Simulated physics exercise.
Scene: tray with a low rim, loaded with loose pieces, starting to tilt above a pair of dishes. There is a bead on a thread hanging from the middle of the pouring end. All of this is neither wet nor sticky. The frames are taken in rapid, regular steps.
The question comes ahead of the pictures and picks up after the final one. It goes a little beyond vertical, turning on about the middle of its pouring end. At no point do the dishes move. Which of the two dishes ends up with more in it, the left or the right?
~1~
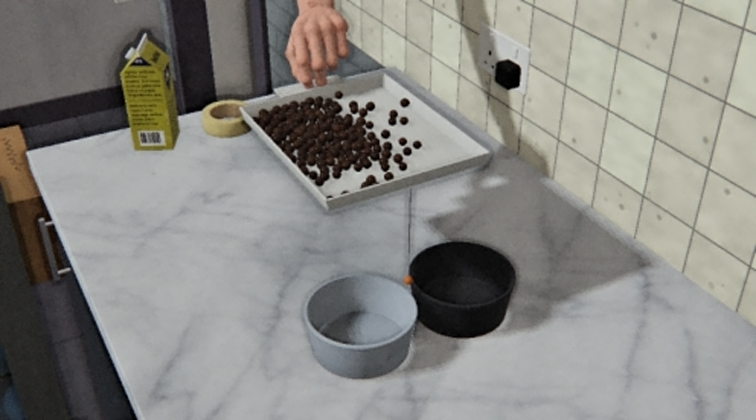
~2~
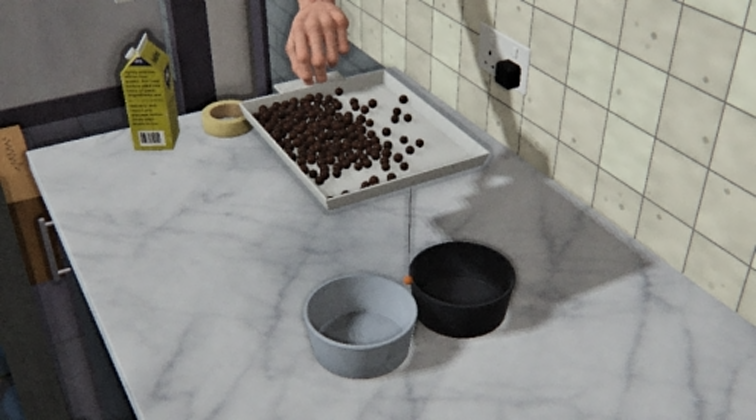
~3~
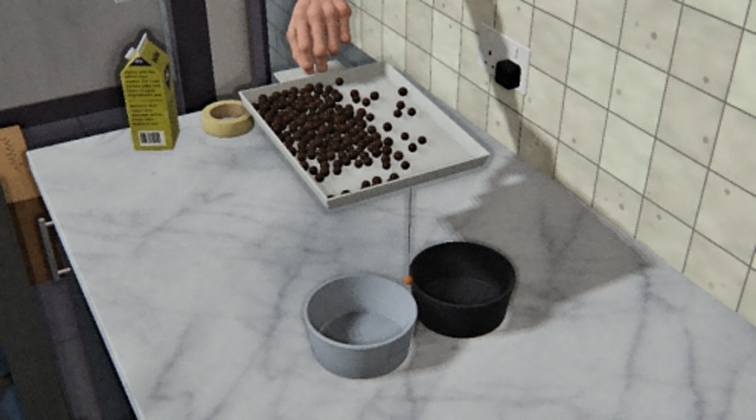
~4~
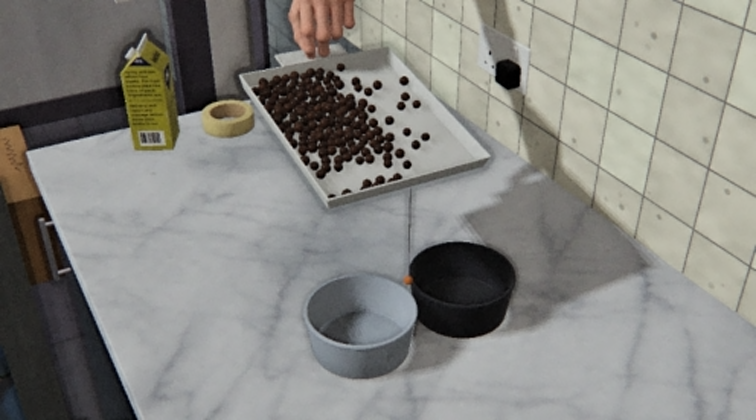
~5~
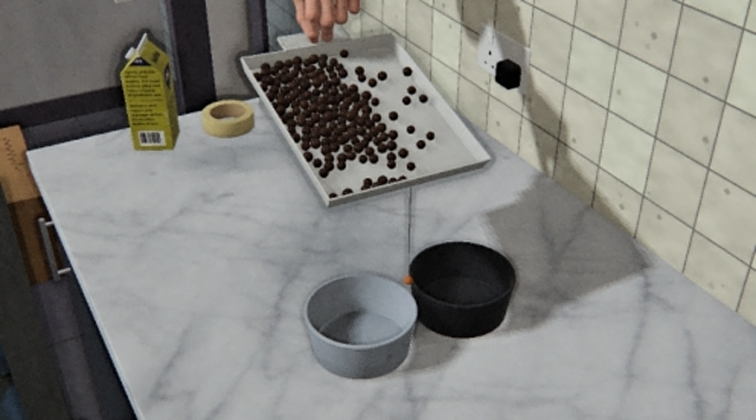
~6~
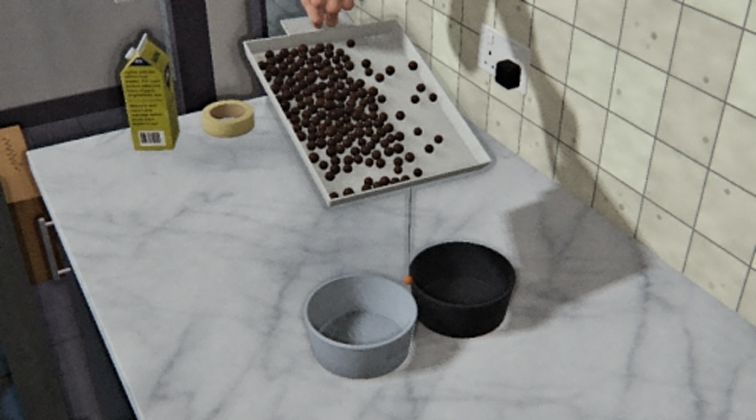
The right one.
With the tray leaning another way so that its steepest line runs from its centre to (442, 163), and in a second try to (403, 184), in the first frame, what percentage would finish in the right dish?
The first try gives close to 70 per cent, the second close to 10 per cent.
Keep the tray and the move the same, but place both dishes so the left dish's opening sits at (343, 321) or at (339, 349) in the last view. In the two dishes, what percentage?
About 50 per cent, then about 60 per cent.
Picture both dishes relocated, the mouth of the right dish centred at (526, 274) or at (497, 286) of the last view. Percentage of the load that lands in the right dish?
Trial 1 20%, trial 2 50%.
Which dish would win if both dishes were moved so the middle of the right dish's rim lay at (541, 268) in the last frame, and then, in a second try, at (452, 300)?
The leftmost dish, then the rightmost dish.
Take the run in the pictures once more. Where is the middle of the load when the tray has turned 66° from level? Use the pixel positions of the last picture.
Centre estimate: (427, 180).
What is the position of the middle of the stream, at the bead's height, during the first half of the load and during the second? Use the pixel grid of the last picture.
First half (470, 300); second half (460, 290).
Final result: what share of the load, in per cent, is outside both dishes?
60 %.
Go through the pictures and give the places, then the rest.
In the first picture, corners of the pouring end (328, 197) and (484, 151), level; middle of the load (321, 137), chocolate balls; left dish (388, 356); right dish (491, 316); bead on its thread (408, 280).
In the second picture, corners of the pouring end (328, 197) and (484, 152), level; middle of the load (321, 135).
In the third picture, corners of the pouring end (329, 196) and (484, 153), tipped barely, lowest at the right corner; middle of the load (321, 128), about a tenth on the move.
In the fourth picture, corners of the pouring end (330, 196) and (485, 155), tipped a little, lowest at the right corner; middle of the load (322, 119), about a tenth on the move.
In the fifth picture, corners of the pouring end (331, 196) and (486, 157), tipped clearly, lowest at the right corner; middle of the load (325, 111), roughly a quarter on the move.
In the sixth picture, corners of the pouring end (332, 196) and (487, 159), tipped clearly, lowest at the right corner; middle of the load (332, 106), almost all on the move; left dish (388, 356); right dish (491, 316).
Just after the last frame, tray tipped steeply; roughly two thirds on the tray; just a few outside both; roughly a third in the air.
A moment on, tray tipped past a quarter turn; about a tenth on the tray; just a few in the left dish; roughly a quarter in the right dish; roughly half outside both; roughly a quarter in the air.
Further on, tray tipped past a quarter turn; just a few in the left dish; roughly a third in the right dish; roughly two thirds outside both.
When it is over, tray tipped past a quarter turn; just a few in the left dish; roughly a third in the right dish; roughly two thirds outside both.
